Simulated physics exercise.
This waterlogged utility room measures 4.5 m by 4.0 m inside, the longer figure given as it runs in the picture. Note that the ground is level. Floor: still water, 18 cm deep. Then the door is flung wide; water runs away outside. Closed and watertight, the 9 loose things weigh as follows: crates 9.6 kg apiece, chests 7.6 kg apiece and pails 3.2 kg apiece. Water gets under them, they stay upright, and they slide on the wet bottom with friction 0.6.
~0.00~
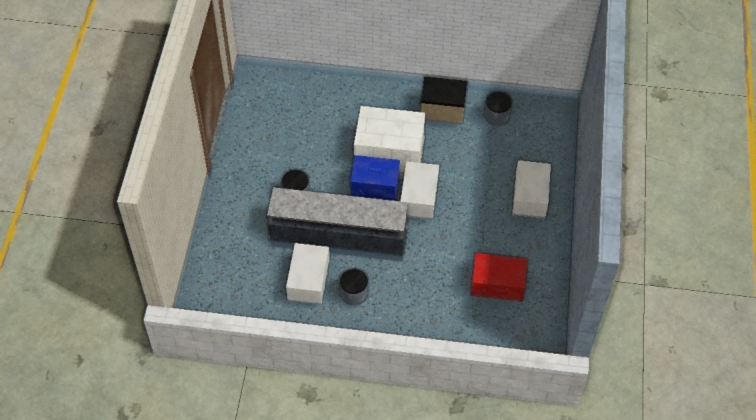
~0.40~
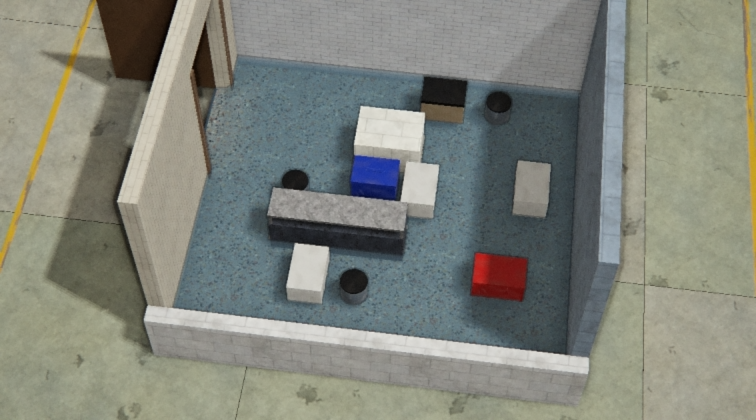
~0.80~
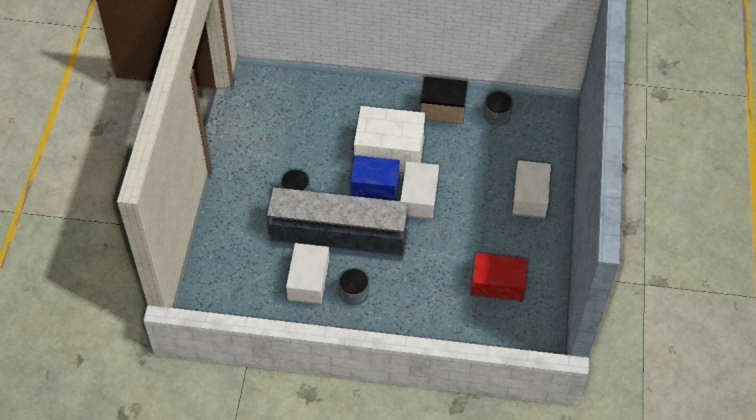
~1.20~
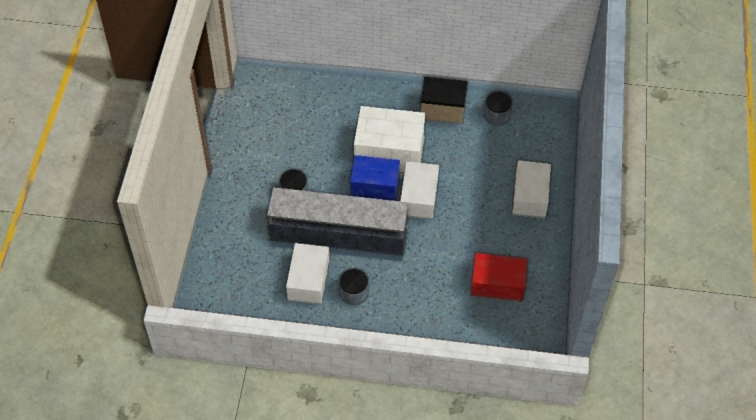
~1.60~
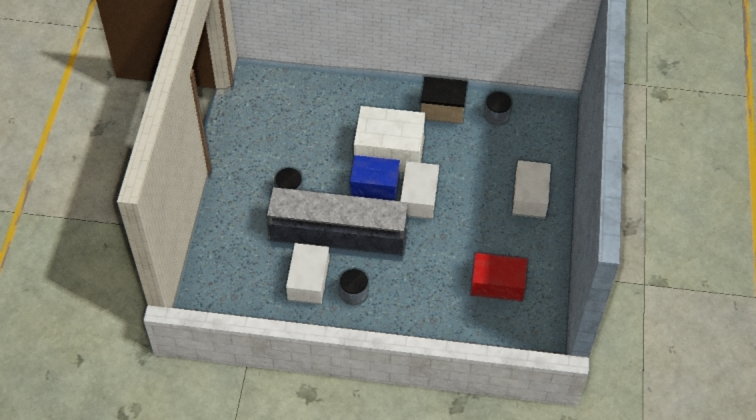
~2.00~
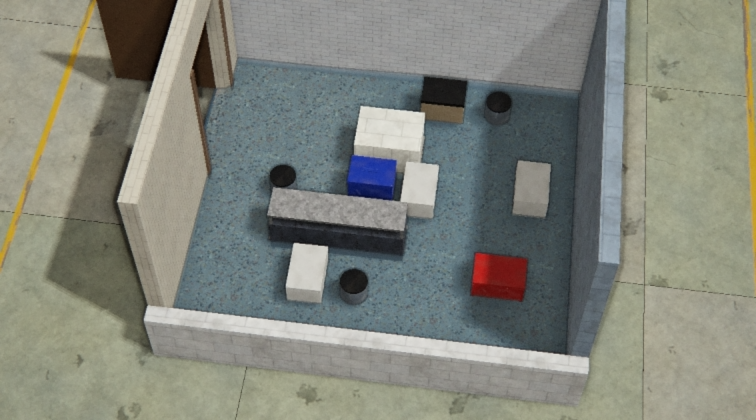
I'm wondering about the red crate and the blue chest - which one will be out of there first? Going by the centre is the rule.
The blue one will.
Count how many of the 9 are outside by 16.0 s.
Result: 5.
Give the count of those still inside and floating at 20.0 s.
Count: 3.
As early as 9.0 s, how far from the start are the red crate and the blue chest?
About 40 cm and 250 cm, respectively.
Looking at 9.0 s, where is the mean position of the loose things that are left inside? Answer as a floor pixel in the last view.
It works out to somewhere near (336, 179) on the floor.
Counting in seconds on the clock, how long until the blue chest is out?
Estimate: Close to 9.5 s.
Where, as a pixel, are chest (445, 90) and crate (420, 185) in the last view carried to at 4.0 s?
Somewhere around (405, 85) and (375, 177).
After 4.0 s the red crate is near (496, 269), 0.1 m from its start, afloat; the blue chest is near (325, 155), 0.7 m from its start, afloat; 0 of 9 are out; 9 afloat.
After 9.0 s the red crate is near (481, 252), 0.4 m from its start, afloat; the blue chest is near (223, 95), 2.3 m from its start, afloat; 1 of 9 are out; 8 afloat.
After 16.0 s the red crate is near (463, 220), 0.9 m from its start, afloat; the blue chest has gone out (at 9.3 s); 5 of 9 are out; 4 afloat.
After 20.0 s the red crate is near (450, 194), 1.3 m from its start, afloat; the blue chest has gone out (at 9.3 s); 6 of 9 are out; 3 afloat.
